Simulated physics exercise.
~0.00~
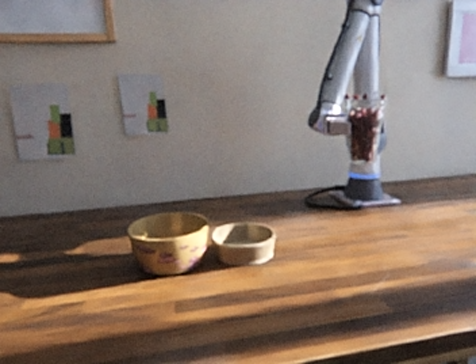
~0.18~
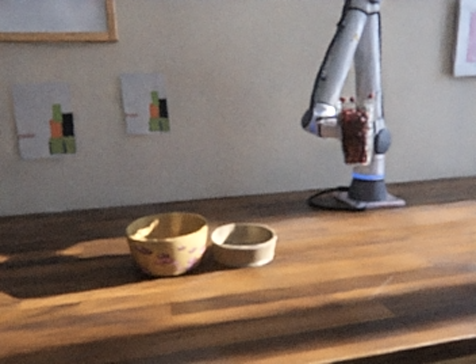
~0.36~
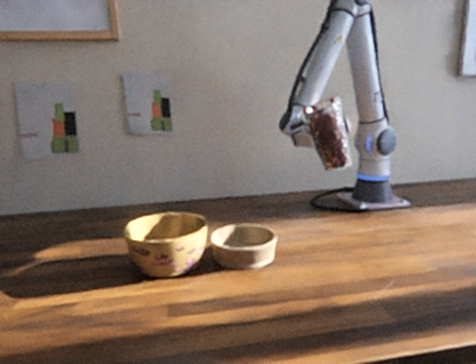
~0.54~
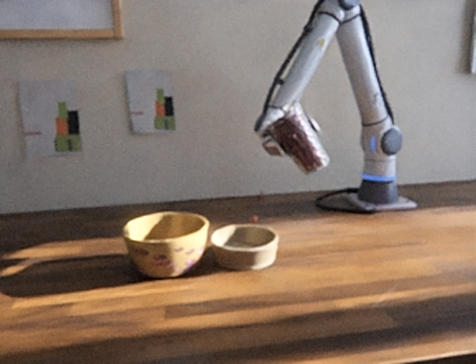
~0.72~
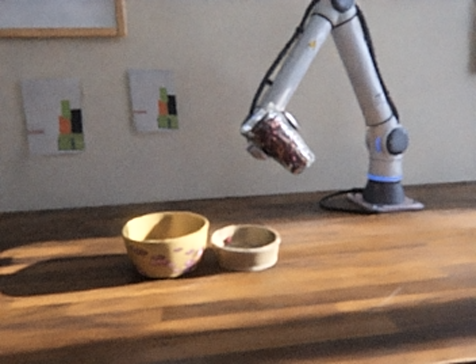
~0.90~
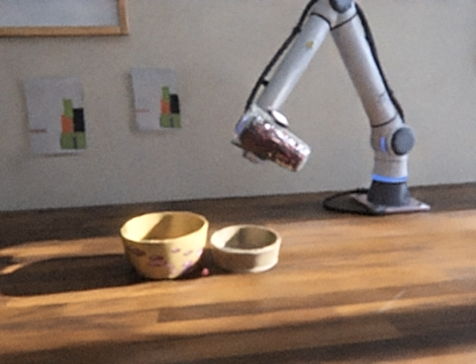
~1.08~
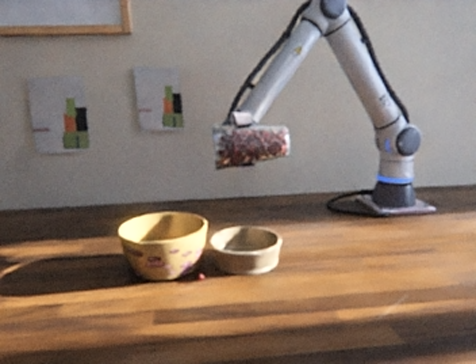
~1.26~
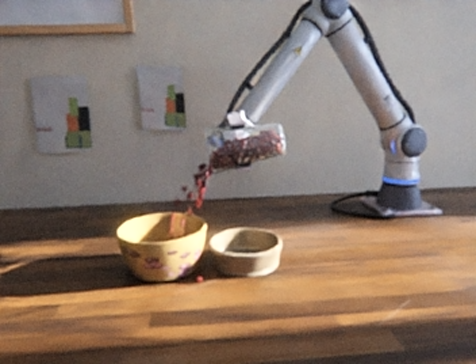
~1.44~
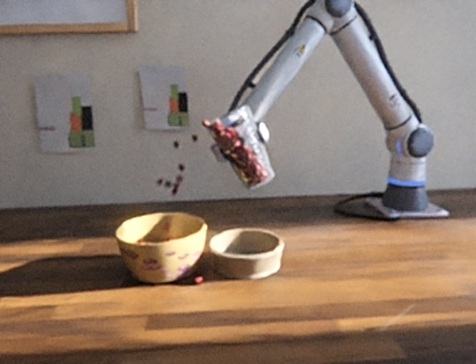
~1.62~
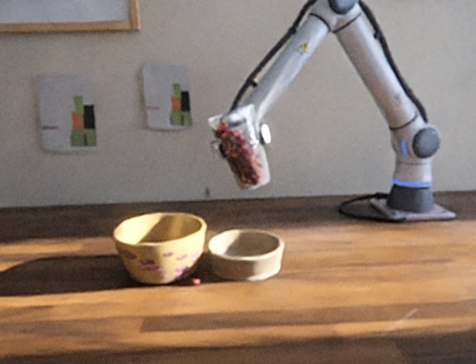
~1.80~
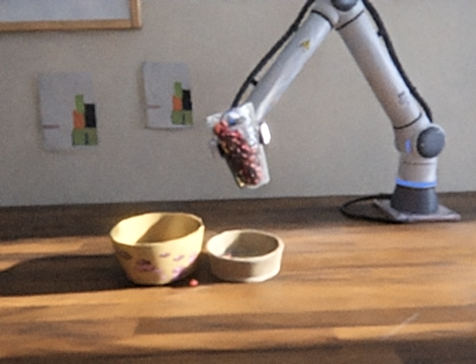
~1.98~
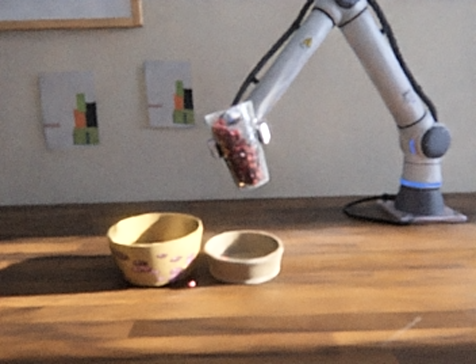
At first, a robot arm at the right of a wooden table holds a clear cup of dark red beans upright, with a larger yellow bowl and a smaller pale bowl standing to the left. The arm swings the cup leftward, tipping it toward the bowls as it goes. A stray bean drops and ends up on the table by the bowls. Once the cup lies nearly on its side, a stream of beans pours into the yellow bowl. The arm then tilts the cup back up while the last beans fall, and finally holds it still, slightly leaning, with many beans left inside.
